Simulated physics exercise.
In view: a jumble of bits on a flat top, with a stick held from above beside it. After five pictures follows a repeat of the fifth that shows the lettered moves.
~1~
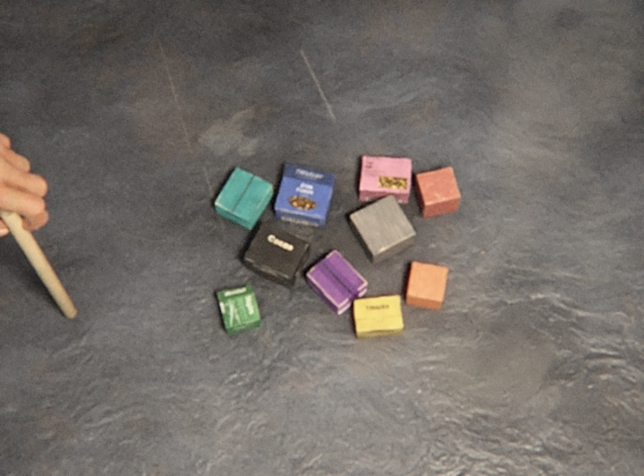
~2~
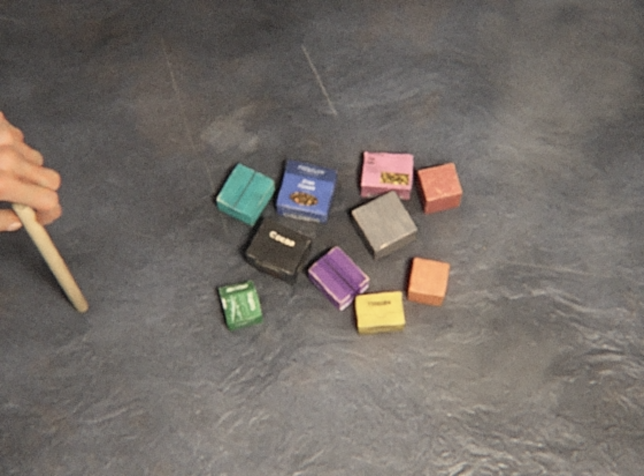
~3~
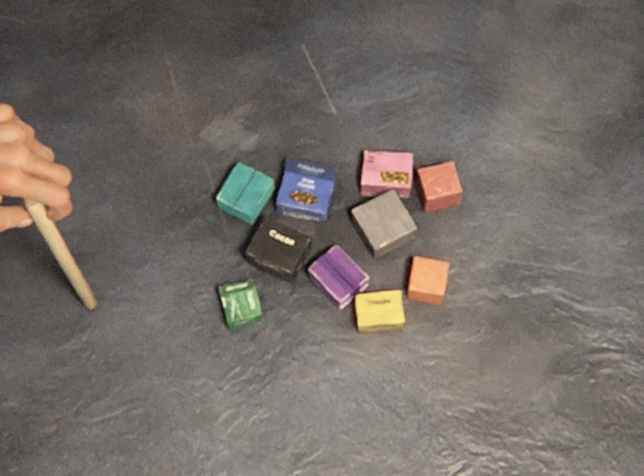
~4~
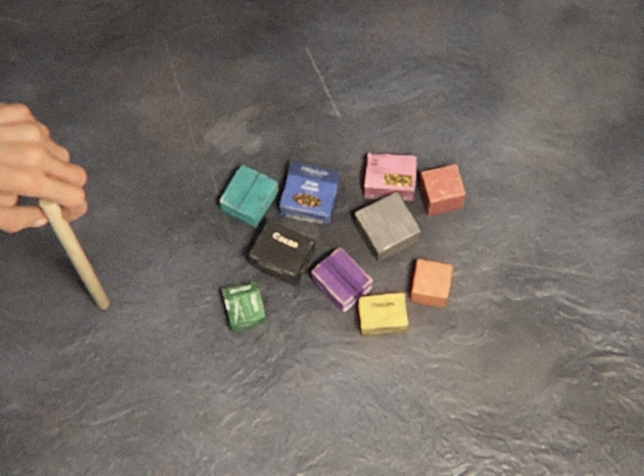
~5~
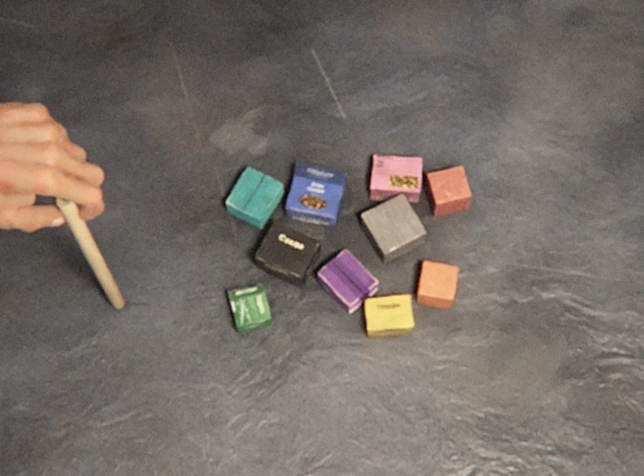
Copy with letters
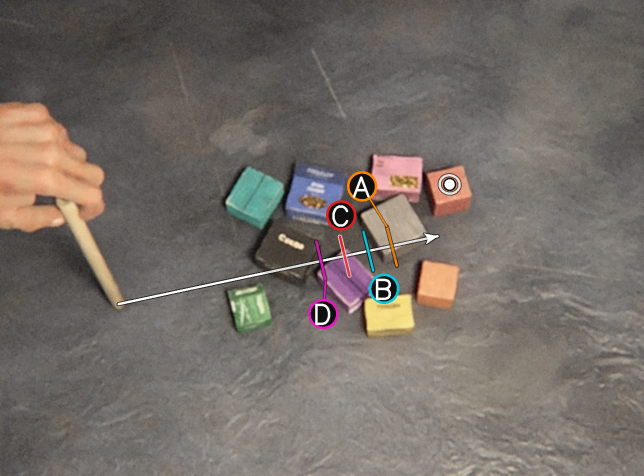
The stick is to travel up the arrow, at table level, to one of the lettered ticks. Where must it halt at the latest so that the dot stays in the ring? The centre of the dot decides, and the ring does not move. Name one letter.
Stop at A.
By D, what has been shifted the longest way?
The black packet.
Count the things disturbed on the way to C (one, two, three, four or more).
In all, two.
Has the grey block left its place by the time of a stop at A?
By then, yes.
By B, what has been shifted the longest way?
The black packet.
On the copy, A at (392, 246); B at (368, 251); C at (345, 256); D at (321, 261); the arrow from (118, 304) to (438, 236); the white dot at (449, 185).
On A. First, foot of the stick (217, 283).
Then, foot of the stick (315, 263); black packet (316, 230); blue packet (317, 187).
Finally, foot of the stick (392, 246); black packet (322, 225); grey block (416, 223); the dot is still in its ring.
By contrast, B keeps the dot in but is short; C keeps the dot in but is short; D keeps the dot in but is short.
